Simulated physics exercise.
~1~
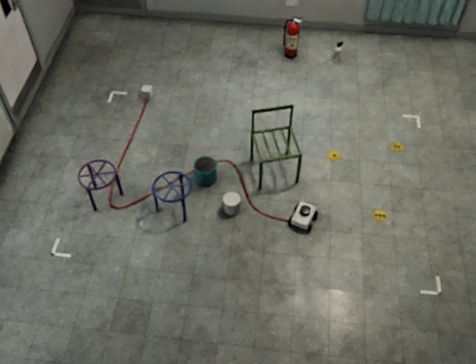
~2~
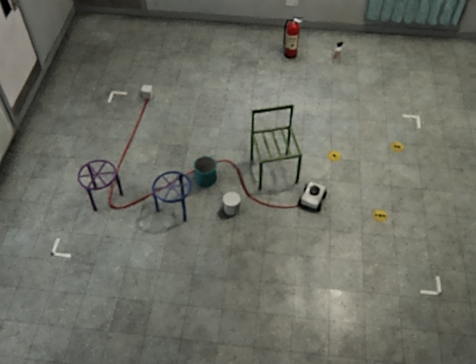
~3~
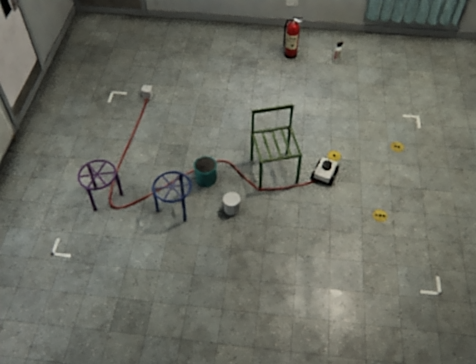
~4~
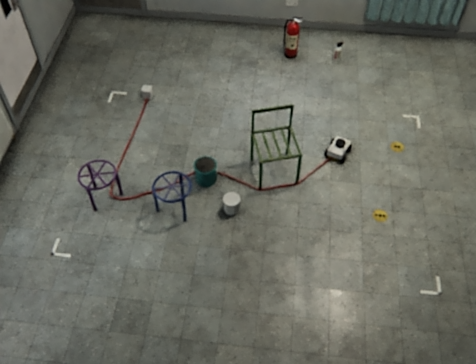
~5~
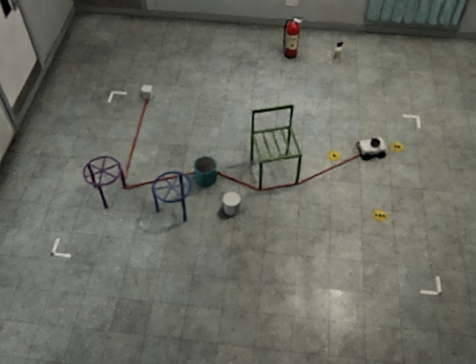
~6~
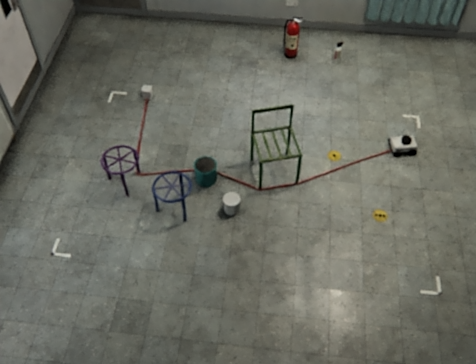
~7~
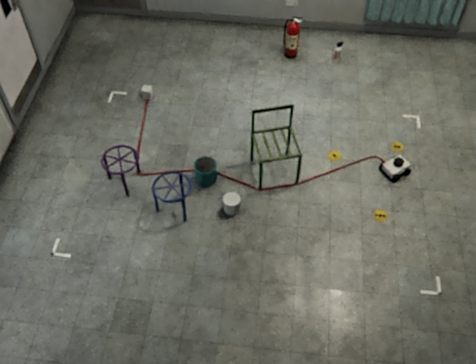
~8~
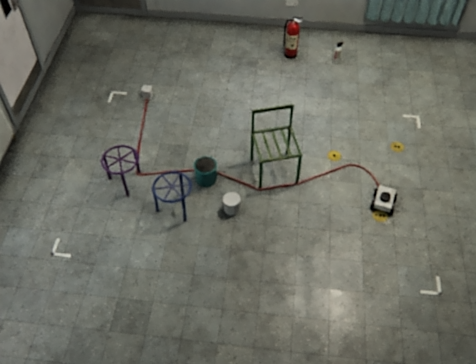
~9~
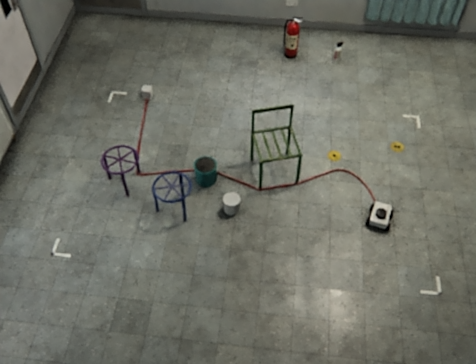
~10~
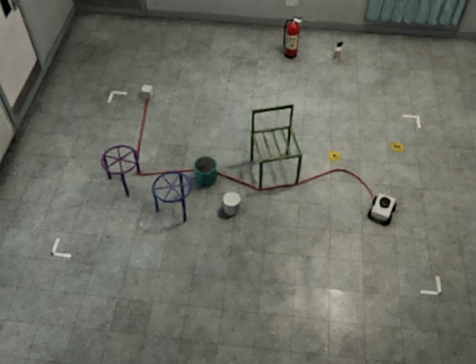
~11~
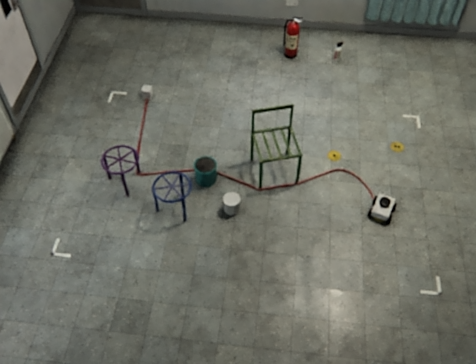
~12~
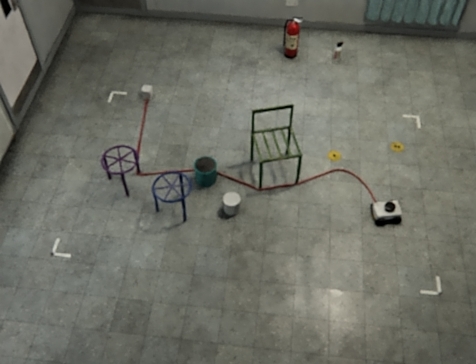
A small white wheeled cart trails a red lead across a grey tiled floor, seen from high above. The lead runs from a small white box at upper left past a purple stool, a blue stool, a teal pot and a green chair, with a white bin nearby. The cart drives up and right past the chair to the yellow marks, then continues right as the lead straightens and drags the purple stool a short way right and up. It turns down to the lowest mark and stops there, the lead curving loosely behind it and the stool still standing.
